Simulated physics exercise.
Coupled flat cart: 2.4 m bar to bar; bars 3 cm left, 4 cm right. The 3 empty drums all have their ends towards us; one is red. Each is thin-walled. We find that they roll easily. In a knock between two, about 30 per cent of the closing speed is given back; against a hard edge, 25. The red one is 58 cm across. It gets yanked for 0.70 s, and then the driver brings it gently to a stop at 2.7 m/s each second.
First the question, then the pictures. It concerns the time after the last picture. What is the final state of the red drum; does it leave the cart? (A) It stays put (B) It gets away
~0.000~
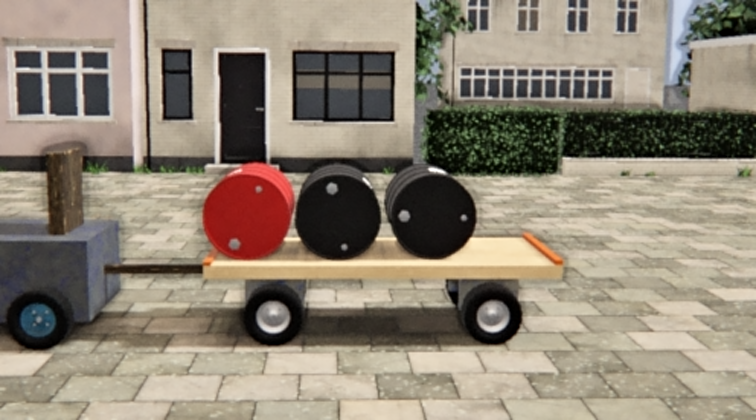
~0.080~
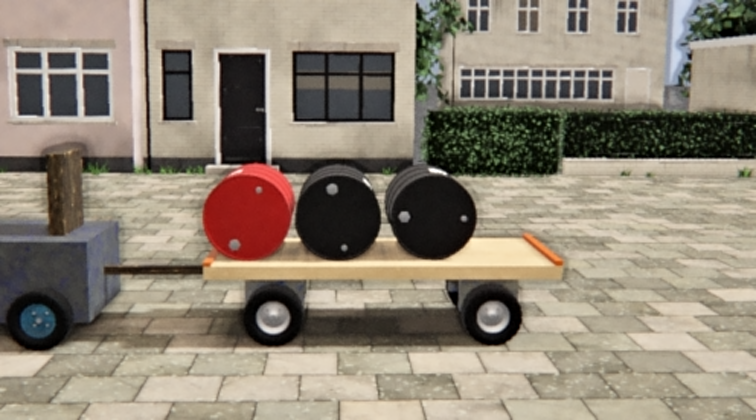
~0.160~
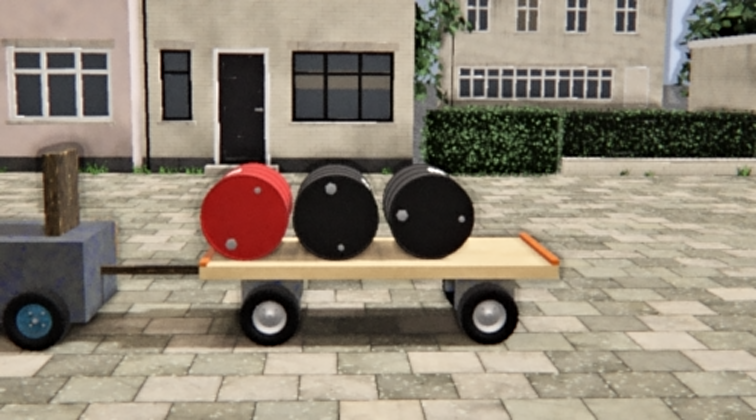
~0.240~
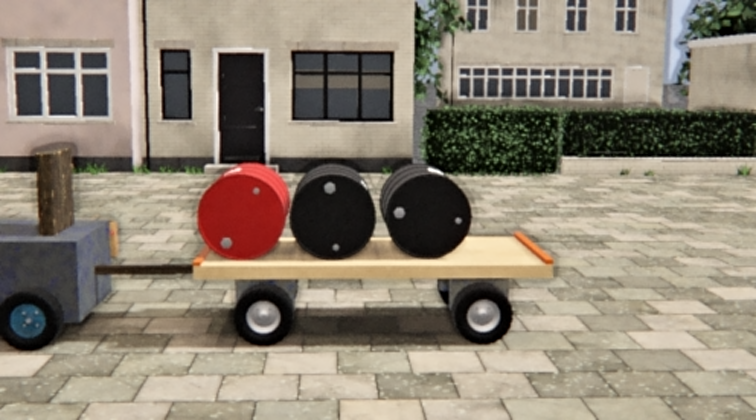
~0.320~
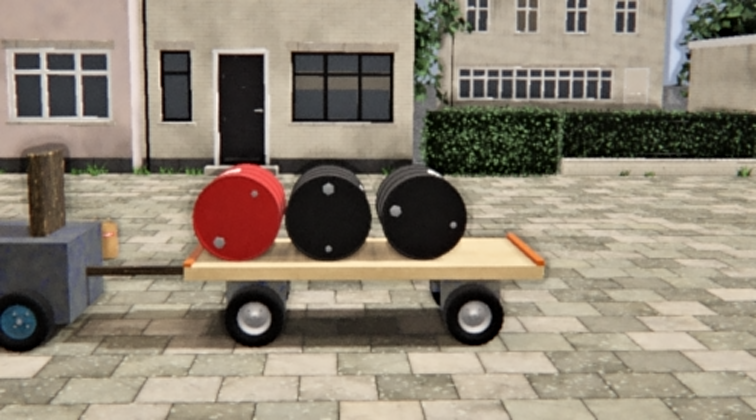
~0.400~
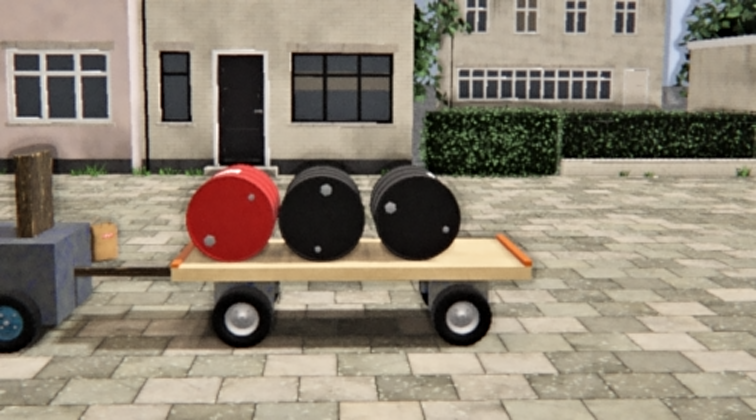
It stays put (A).
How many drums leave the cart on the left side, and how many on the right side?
Left 0, right 0.
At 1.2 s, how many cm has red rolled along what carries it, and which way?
Red 70 right.
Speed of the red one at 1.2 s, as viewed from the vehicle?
Close to 0.4 m/s at that moment.
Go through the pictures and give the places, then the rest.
In the first frame, red (247, 217); left bar at (207, 264); cart at rest; 3 of the 3 make up the bottom layer on the deck.
In the second frame, red (247, 218); left bar at (207, 265); cart moving left at 0.1 m/s.
In the third frame, red (244, 218); left bar at (203, 264); cart moving left at 0.4 m/s.
In the fourth frame, red (241, 218); left bar at (197, 264); cart moving left at 0.6 m/s.
In the fifth frame, red (237, 219); left bar at (187, 265); cart moving left at 0.9 m/s.
In the sixth frame, red (230, 219); left bar at (174, 266); cart moving left at 1.1 m/s.
Then, 1.2 s in, red is on the deck, 95 cm from the left bar, rolling right along the cart; 0 gone from the cart.
Then, 2.1 s in, red is on the deck, 75 cm from the left bar, rolling left along the cart; 0 gone from the cart.
Then, 3.3 s in, red is on the deck, 50 cm from the left bar, rolling left along the cart; 0 gone from the cart.
In the end (4.5 s), red is on the deck, 35 cm from the left bar; 0 gone from the cart.
